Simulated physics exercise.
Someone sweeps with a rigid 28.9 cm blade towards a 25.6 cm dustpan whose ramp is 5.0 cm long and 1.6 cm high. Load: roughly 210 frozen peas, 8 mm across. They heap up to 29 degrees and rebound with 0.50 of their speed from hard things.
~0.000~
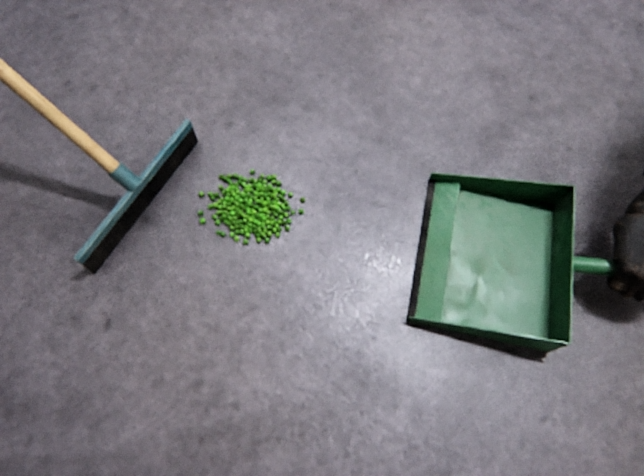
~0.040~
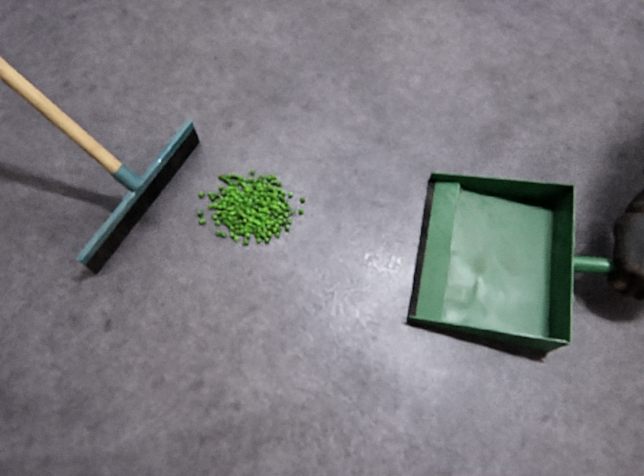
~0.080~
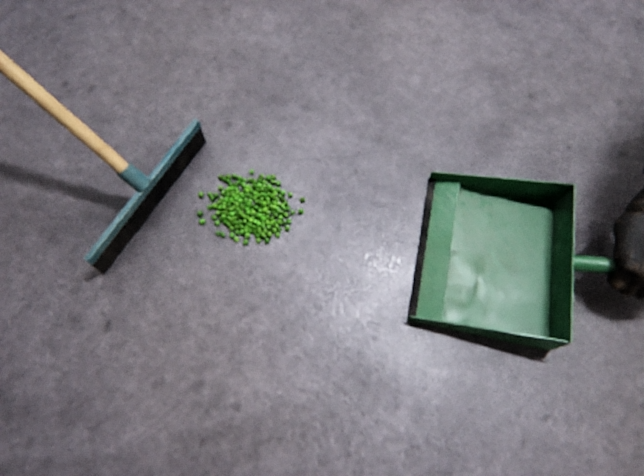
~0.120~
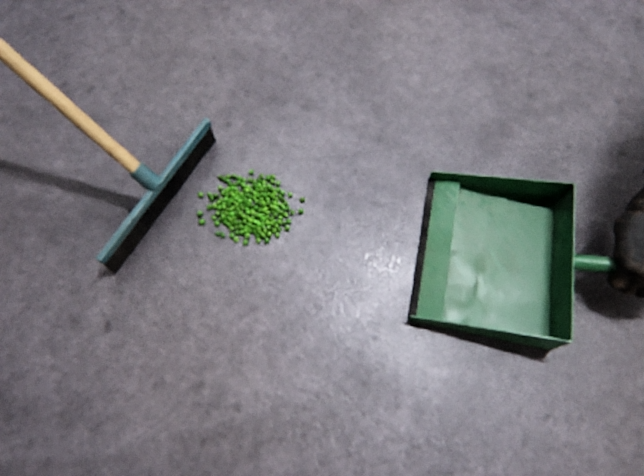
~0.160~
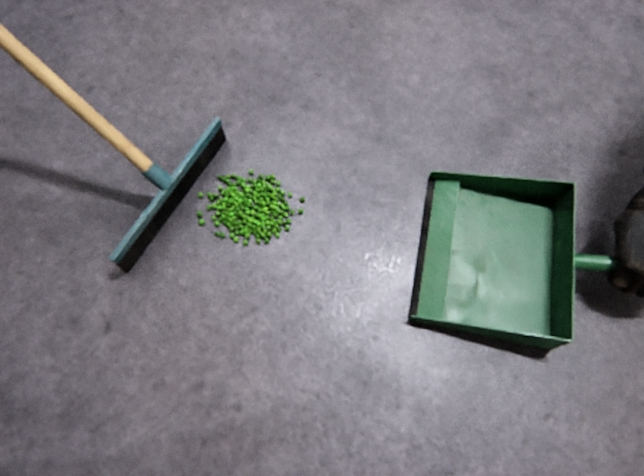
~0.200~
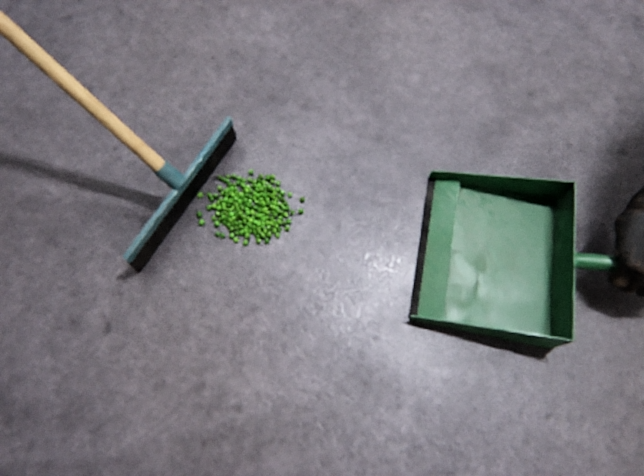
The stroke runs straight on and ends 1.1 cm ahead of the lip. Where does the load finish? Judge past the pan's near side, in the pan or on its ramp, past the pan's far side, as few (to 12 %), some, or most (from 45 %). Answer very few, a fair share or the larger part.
Past the pan's near side: Very few; in the pan or on its ramp: Very few; past the pan's far side: Very few.
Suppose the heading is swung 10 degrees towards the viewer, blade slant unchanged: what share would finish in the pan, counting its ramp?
It would be near 10 per cent.
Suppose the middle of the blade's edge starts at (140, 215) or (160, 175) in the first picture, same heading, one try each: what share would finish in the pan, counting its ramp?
Some 5 and 0 per cent.
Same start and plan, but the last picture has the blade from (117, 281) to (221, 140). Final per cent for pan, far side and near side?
Pan 15, far 0, near 20.
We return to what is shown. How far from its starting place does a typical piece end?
Some 24 cm.
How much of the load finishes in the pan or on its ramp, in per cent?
About 0 per cent.
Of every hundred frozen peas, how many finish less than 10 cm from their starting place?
Roughly 0 per cent.
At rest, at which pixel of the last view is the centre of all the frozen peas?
Near (396, 246).
Then, at 0.55 s, middle of the blade 23 cm from the lip; 0 % over the lip, far side 0 %, near side 0 %.
After 0.79 s, middle of the blade 12 cm from the lip; 0 % over the lip, far side 5 %, near side 5 %.
After 1.14 s, middle of the blade 5 cm from the lip; 5 % over the lip, far side 5 %, near side 5 %.
By 1.7 s all is still; near side 5 %, pan 0 %, far side 5 %, in front of the lip or behind the blade 85 %.
